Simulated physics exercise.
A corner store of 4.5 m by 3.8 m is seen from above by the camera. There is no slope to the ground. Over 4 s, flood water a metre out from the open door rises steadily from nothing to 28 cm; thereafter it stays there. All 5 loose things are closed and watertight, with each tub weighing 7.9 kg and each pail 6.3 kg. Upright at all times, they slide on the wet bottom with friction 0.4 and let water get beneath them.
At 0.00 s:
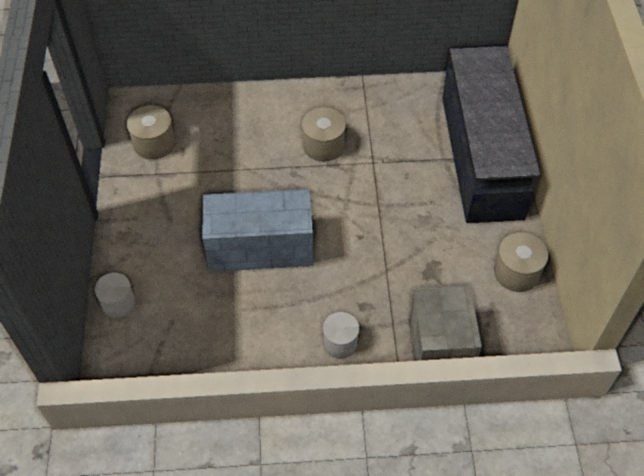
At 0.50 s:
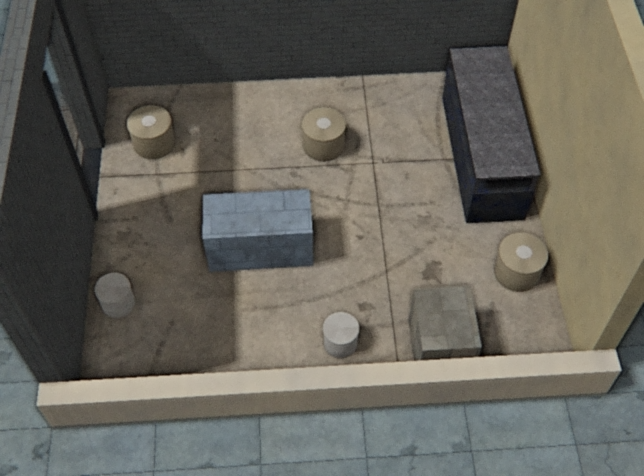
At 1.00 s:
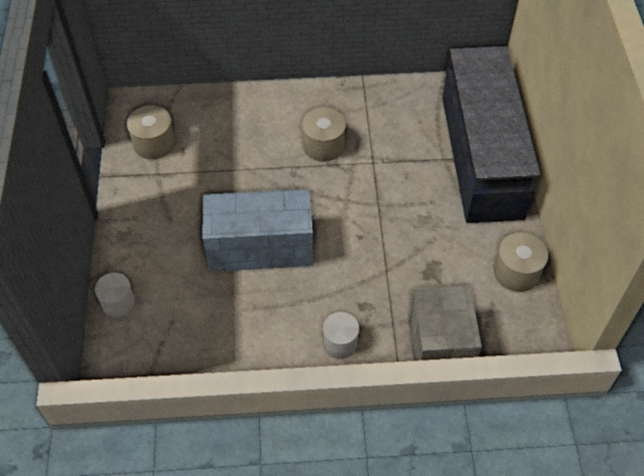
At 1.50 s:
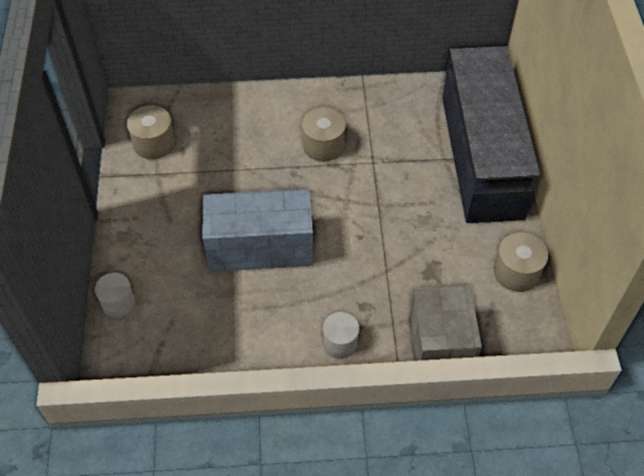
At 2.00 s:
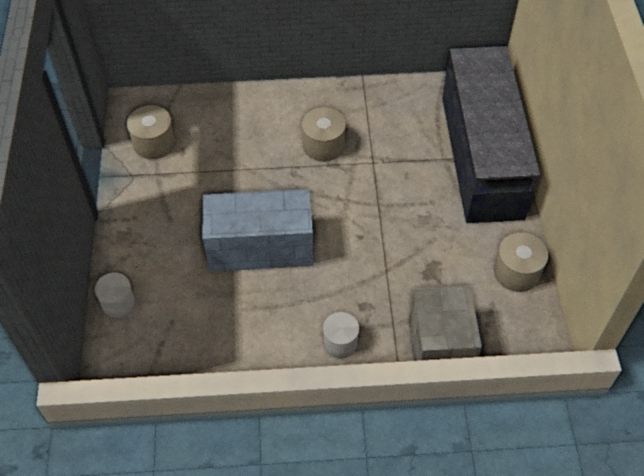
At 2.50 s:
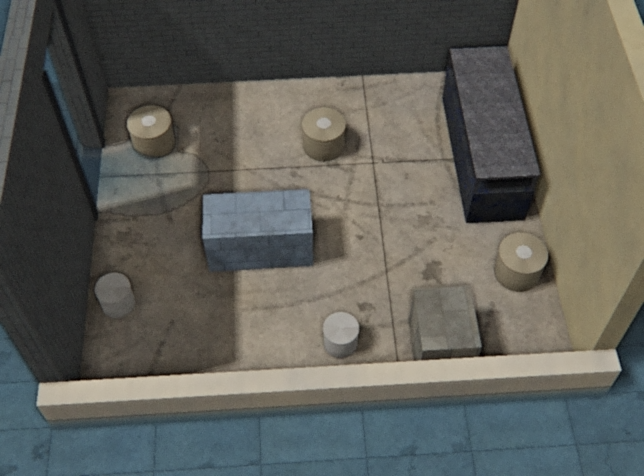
In a walled store room, water spreads in from the left while the objects stay still.
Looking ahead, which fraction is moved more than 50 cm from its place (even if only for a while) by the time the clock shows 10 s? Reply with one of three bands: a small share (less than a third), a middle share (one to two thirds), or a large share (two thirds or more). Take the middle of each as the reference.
A middle share, one to two thirds.
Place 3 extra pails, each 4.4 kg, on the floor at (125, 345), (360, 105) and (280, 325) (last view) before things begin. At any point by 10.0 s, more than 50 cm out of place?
Result, in listed order: Not exceeded / exceeded / not exceeded.
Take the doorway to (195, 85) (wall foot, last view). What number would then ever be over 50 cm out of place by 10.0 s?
Count: 3.
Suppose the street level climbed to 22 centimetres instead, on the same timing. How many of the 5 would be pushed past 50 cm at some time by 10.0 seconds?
In that case 2 of them.
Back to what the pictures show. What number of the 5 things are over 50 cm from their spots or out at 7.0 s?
At that time I count 2.
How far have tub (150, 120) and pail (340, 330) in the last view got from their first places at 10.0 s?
In turn: 250 cm, 20 cm.
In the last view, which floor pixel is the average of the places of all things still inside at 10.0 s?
About (342, 236).
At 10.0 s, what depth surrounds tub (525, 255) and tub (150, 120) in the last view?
First about 15 cm, second about 14 cm.
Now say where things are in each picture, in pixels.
The first frame shows a tub at (149, 122) rests on the ground; a tub at (324, 124), on the bottom; water covers 0.0 m2; 0 of 5 have shifted.
The second frame shows a tub at (149, 122) rests on the ground; a tub at (324, 124), on the bottom; water covers 0.0 m2; 0 of 5 have shifted.
The third frame shows a tub at (149, 122), on the bottom; a tub at (324, 124) rests on the ground; 0.0 m2 under water; 0 of 5 have shifted.
The fourth frame shows a tub at (149, 122), on the bottom; a tub at (324, 124), on the bottom; water covers 0.0 m2; 0 of 5 have shifted.
The fifth frame shows a tub at (149, 122), on the bottom; a tub at (324, 124), on the bottom; 0.1 m2 under water; 0 of 5 have shifted.
The sixth frame shows a tub at (149, 122) rests on the ground; a tub at (324, 124), on the bottom; 0.8 m2 under water; 0 of 5 have shifted.
After 3.5 s 0 of 5 are over 50 cm from their spots; 0 afloat.
After 4.5 s 1 of 5 are over 50 cm from their spots; 0 afloat.
After 7.0 s 2 of 5 are over 50 cm from their spots; 2 afloat.
After 10.0 s 2 of 5 are over 50 cm from their spots, and 3 have been at some point; 3 afloat.
